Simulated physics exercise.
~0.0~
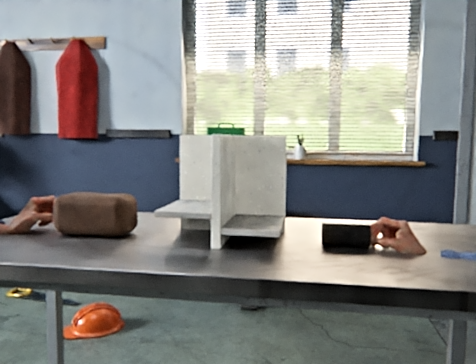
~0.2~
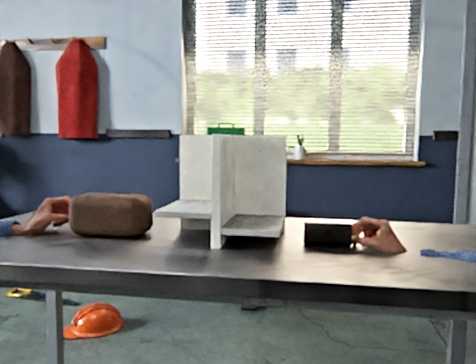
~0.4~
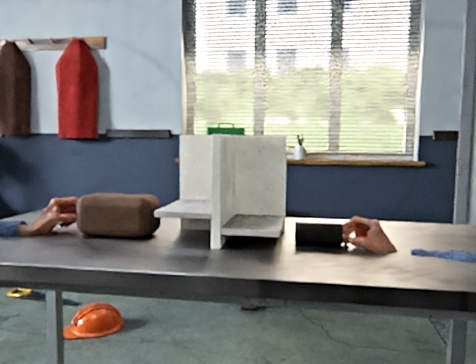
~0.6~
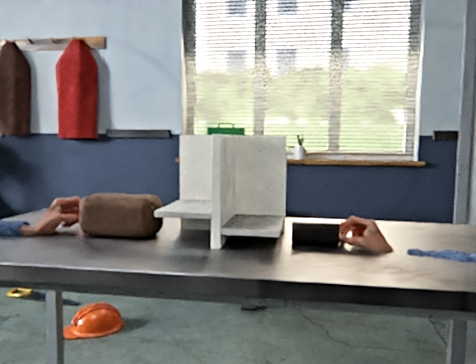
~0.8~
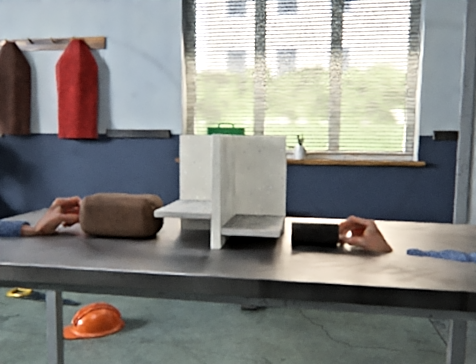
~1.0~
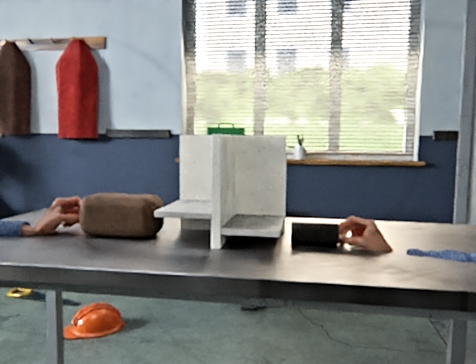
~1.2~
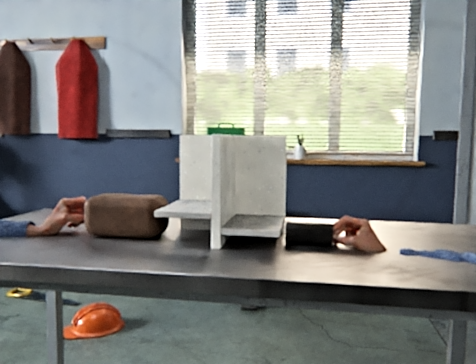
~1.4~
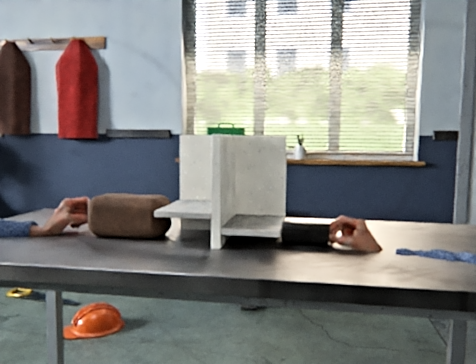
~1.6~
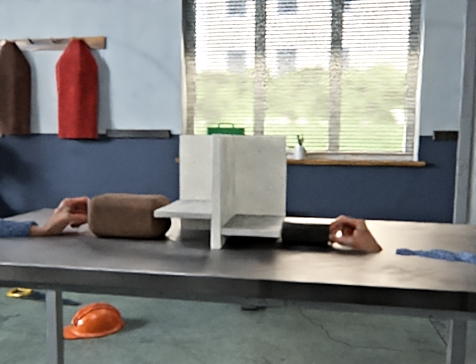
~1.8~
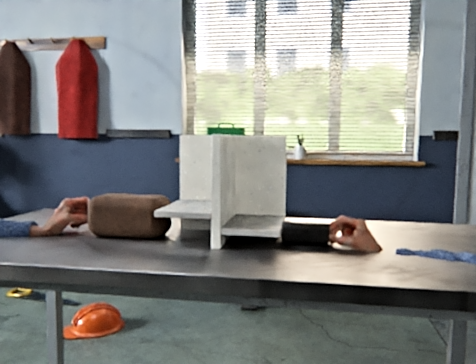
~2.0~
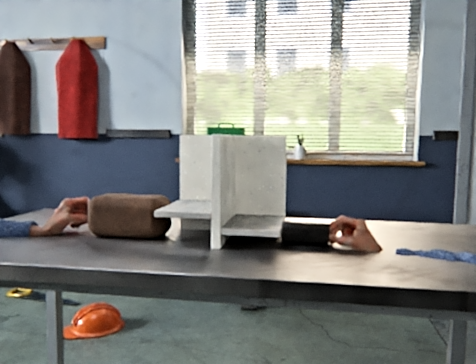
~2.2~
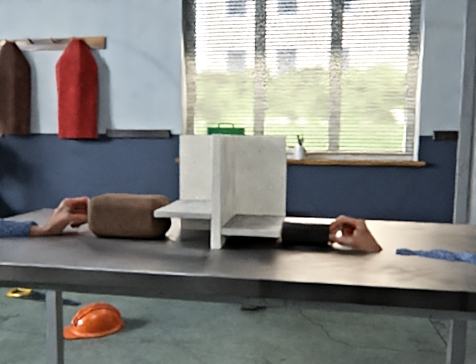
A brown loaf and a black object are slid inward by hands, stopping at the white shelf.
